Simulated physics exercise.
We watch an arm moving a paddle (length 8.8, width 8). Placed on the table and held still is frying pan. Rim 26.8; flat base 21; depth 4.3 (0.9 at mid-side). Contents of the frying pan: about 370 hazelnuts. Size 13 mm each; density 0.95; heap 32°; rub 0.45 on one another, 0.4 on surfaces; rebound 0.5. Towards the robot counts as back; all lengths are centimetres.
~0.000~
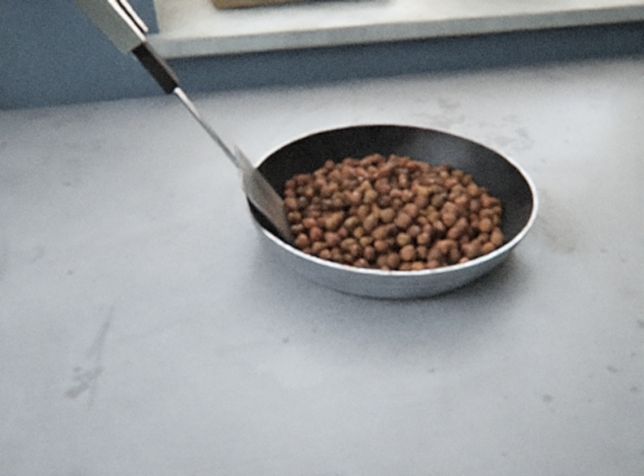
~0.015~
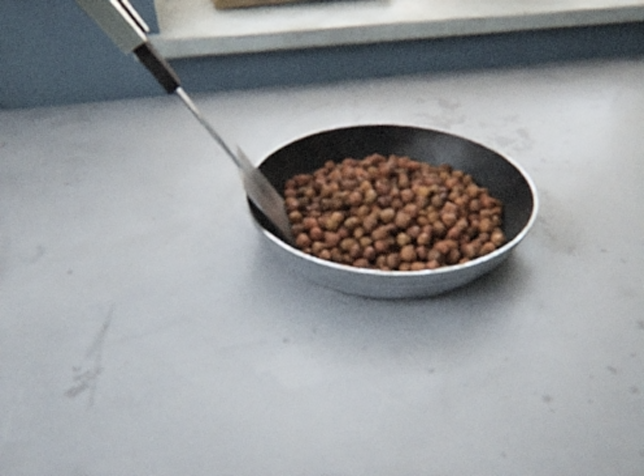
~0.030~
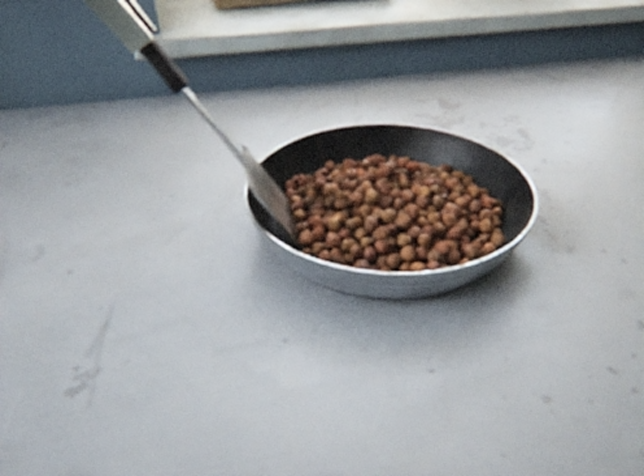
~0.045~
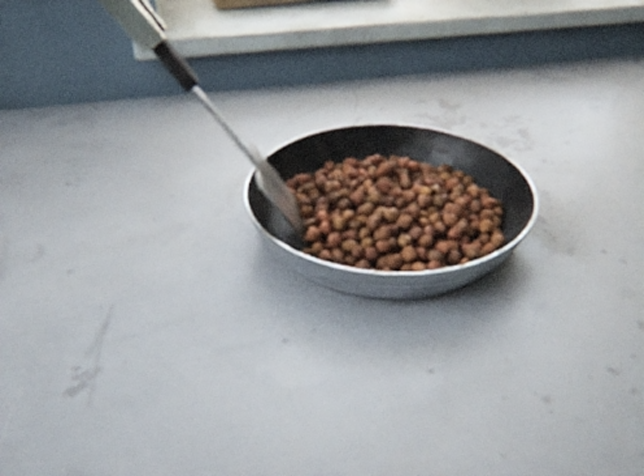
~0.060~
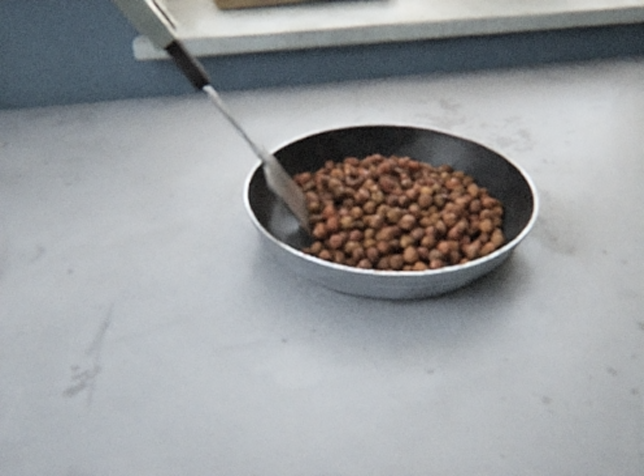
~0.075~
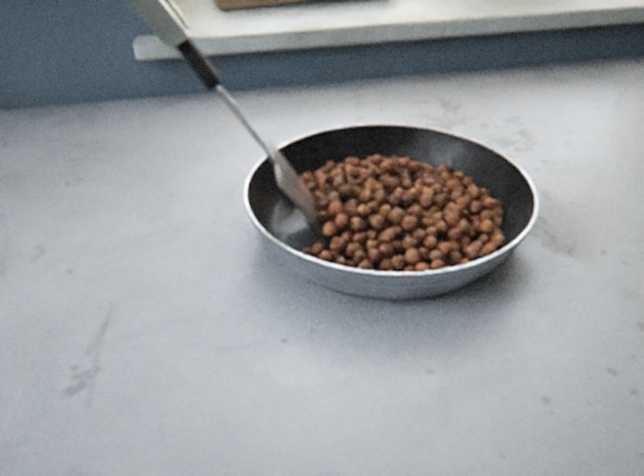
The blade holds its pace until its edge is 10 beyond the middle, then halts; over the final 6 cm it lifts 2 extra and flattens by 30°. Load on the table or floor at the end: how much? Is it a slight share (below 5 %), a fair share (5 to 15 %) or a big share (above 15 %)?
It is a fair share.
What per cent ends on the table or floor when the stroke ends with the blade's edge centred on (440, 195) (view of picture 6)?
I'd put it near 0 per cent.
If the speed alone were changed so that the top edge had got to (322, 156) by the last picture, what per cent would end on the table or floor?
Near 25 in a hundred.
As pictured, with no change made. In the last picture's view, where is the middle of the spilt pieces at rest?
At about (554, 207).
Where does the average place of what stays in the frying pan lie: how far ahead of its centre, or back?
Roughly 4.0 centimetres ahead.
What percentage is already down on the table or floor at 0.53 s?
Share at that moment: About 6 %.
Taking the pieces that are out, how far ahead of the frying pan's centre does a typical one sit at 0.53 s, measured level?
That distance is around 16 cm.
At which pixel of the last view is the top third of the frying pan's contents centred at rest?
Close to pixel (478, 185).
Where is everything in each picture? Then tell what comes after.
In the first frame, paddle top edge at (238, 165), sloping 60°; upper third of the load around (386, 199), from x 290 to 500, top at y 160; 374 in the frying pan.
In the second frame, paddle top edge at (239, 164), sloping 60°; upper third of the load around (386, 199), from x 290 to 500, top at y 160.
In the third frame, paddle top edge at (245, 164), sloping 60°; upper third of the load around (384, 201), from x 290 to 500, top at y 160.
In the fourth frame, paddle top edge at (255, 163), sloping 60°; upper third of the load around (384, 200), from x 290 to 500, top at y 160.
In the fifth frame, paddle top edge at (265, 162), sloping 60°; upper third of the load around (383, 201), from x 290 to 500, top at y 160.
In the sixth frame, paddle top edge at (275, 161), sloping 60°; upper third of the load around (386, 201), from x 290 to 500, top at y 160; 374 in the frying pan.
After 0.18 s, sloping 60°, highest piece 6 above the table; 374 in the frying pan.
After 0.28 s, sloping 51°, highest piece 5 above the table; 374 in the frying pan.
After 0.53 s, sloping 30°, highest piece 5 above the table; 348 in the frying pan, 24 on the table or floor, 2 on the blade or in flight.
After 1.58 s, sloping 30°, highest piece 5 above the table; 346 in the frying pan, 28 on the table or floor.
At rest, 346 in the frying pan, 28 on the table or floor. That is 7 % on the table or floor.
